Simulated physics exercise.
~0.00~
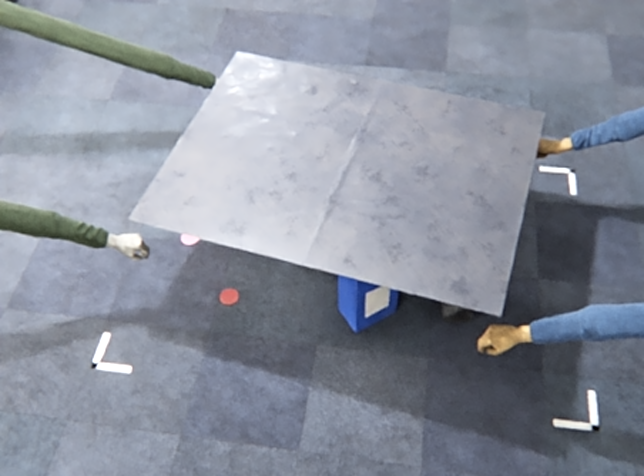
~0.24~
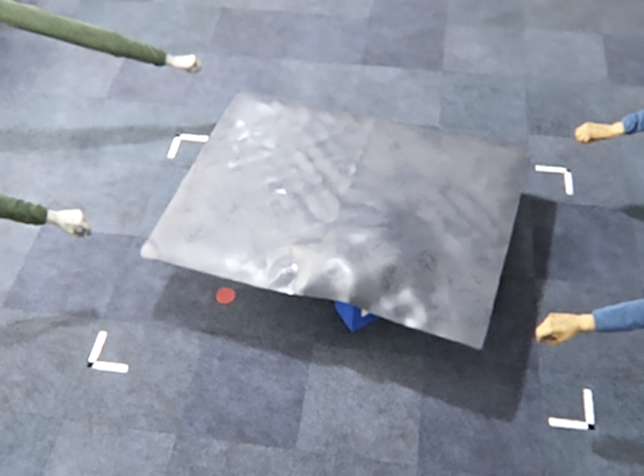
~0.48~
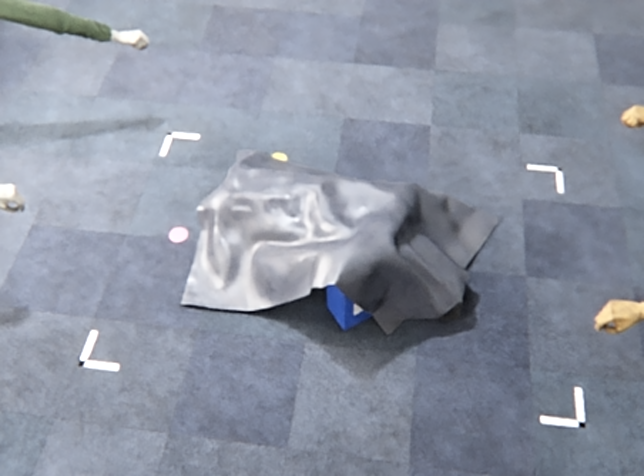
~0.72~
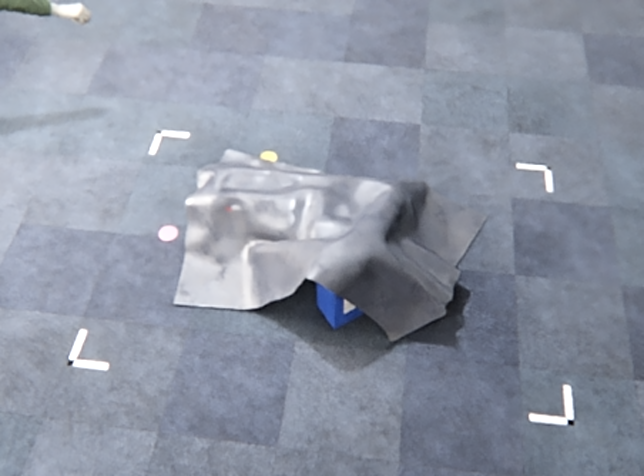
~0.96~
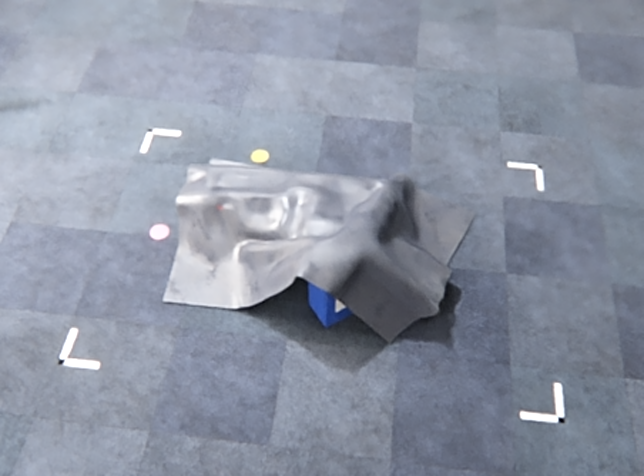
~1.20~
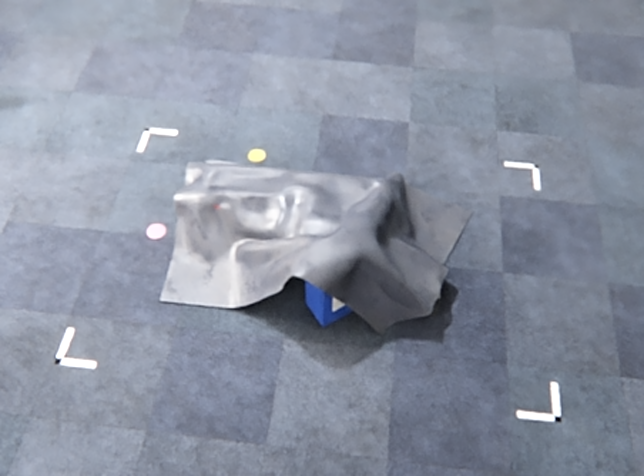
On a grey carpet-tiled floor marked with white corner brackets, two pairs of hands, green-sleeved on the left and blue-sleeved on the right, hold a large dark grey sheet flat above a blue carton. The hands let go and draw apart, and the sheet drops, its surface rippling. It lands over the carton and crumples into folds, hiding a red disc near its front edge, while the arms withdraw from view. The sheet finally rests draped and peaked, with part of the carton showing at the front and a yellow disc and a pink one uncovered beside it.
